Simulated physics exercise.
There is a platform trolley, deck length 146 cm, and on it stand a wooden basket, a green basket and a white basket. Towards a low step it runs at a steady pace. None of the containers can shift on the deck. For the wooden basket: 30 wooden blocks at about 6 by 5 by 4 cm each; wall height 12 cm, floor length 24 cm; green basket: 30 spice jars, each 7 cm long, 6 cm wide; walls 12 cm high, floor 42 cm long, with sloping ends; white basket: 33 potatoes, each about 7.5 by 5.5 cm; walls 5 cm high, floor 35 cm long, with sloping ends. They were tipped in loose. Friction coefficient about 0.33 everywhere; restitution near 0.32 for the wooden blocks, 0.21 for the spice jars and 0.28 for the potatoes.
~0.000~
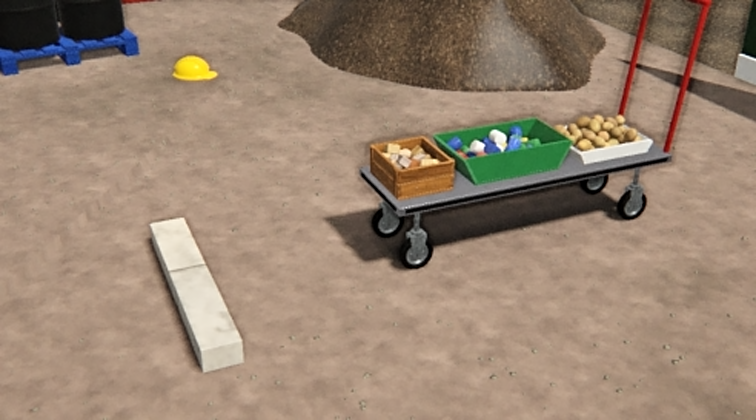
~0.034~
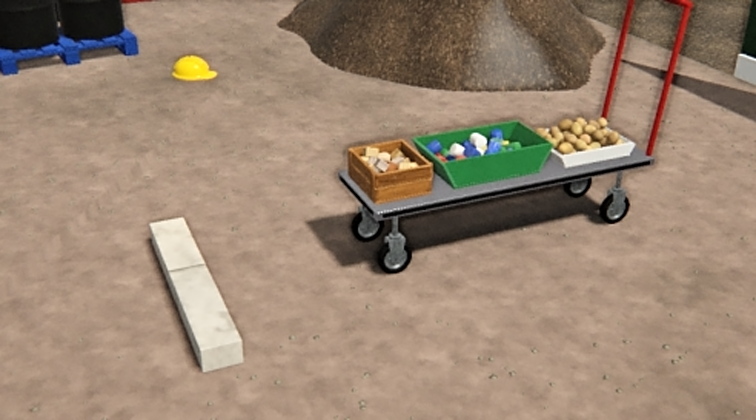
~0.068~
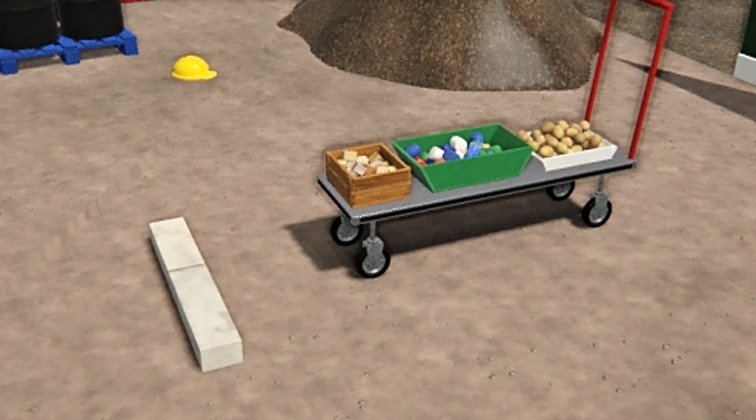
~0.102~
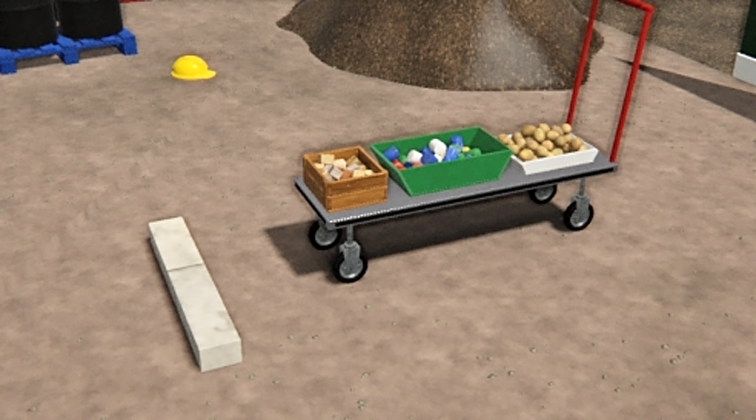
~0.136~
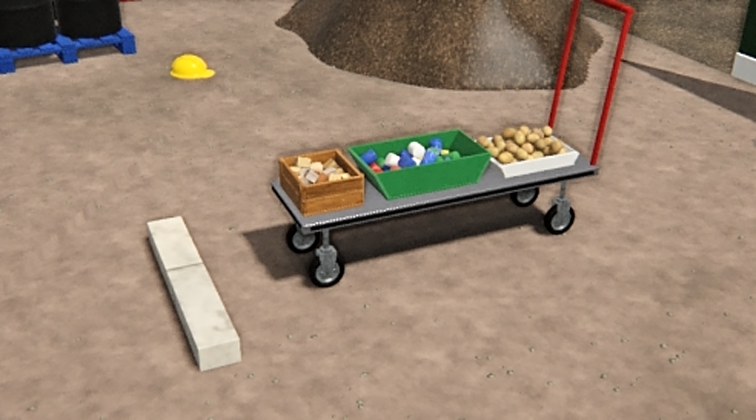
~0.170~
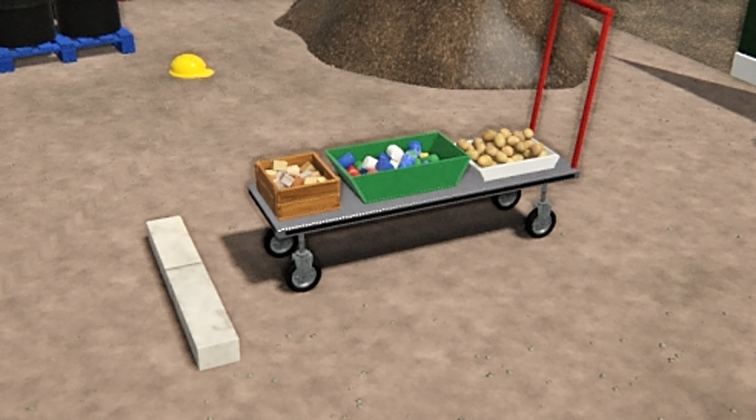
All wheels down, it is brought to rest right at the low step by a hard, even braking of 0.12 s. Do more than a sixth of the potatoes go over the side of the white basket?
Yes.
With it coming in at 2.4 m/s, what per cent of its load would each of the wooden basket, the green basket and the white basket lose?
Wooden basket 0 %, green basket 10 %, white basket 30 %.
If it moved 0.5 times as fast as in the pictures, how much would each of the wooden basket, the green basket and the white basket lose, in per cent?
Then the wooden basket sheds 0 per cent, the green basket 0 per cent, and the white basket 20 per cent.
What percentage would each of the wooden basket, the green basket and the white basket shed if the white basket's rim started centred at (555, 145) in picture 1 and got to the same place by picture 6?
Then wooden basket 0, green basket 0, white basket 20 per cent.
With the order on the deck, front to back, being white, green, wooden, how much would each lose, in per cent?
Then wooden basket 0, green basket 10, white basket 50 per cent.
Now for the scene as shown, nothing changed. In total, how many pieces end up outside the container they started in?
Some 20 altogether.
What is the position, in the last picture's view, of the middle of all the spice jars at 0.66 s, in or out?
I'd put the middle close to (294, 178).
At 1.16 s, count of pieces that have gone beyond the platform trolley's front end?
Some 3 pieces.
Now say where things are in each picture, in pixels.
In the first frame (we follow the rim corner now nearest the camera), white basket at (582, 153); green basket at (466, 159); 82 cm still to roll; nothing out yet.
White basket at (563, 156); green basket at (444, 163); 72 cm still to roll, in the second frame.
White basket at (544, 159); green basket at (422, 166); 61 cm still to roll, in the third frame.
White basket at (524, 163); green basket at (400, 170); 51 cm still to roll, in the fourth frame.
White basket at (503, 166); green basket at (376, 174); 40 cm still to roll, in the fifth frame.
White basket at (482, 169); green basket at (352, 177); 30 cm still to roll; nothing out yet, in the sixth frame.
After 0.21 s, it begins to slow.
After 0.31 s, 0 of 30 out of the wooden basket, 0 of 30 out of the green basket and 3 of 33 out of the white basket.
After 0.43 s, 2 of 30 out of the wooden basket, 2 of 30 out of the green basket and 11 of 33 out of the white basket.
After 0.66 s, 2 of 30 out of the wooden basket, 4 of 30 out of the green basket and 14 of 33 out of the white basket.
When it is over (at 1.16 s), 2 of 30 out of the wooden basket, 5 of 30 out of the green basket and 14 of 33 out of the white basket. Asked share, 14 of 33, 42 per cent.
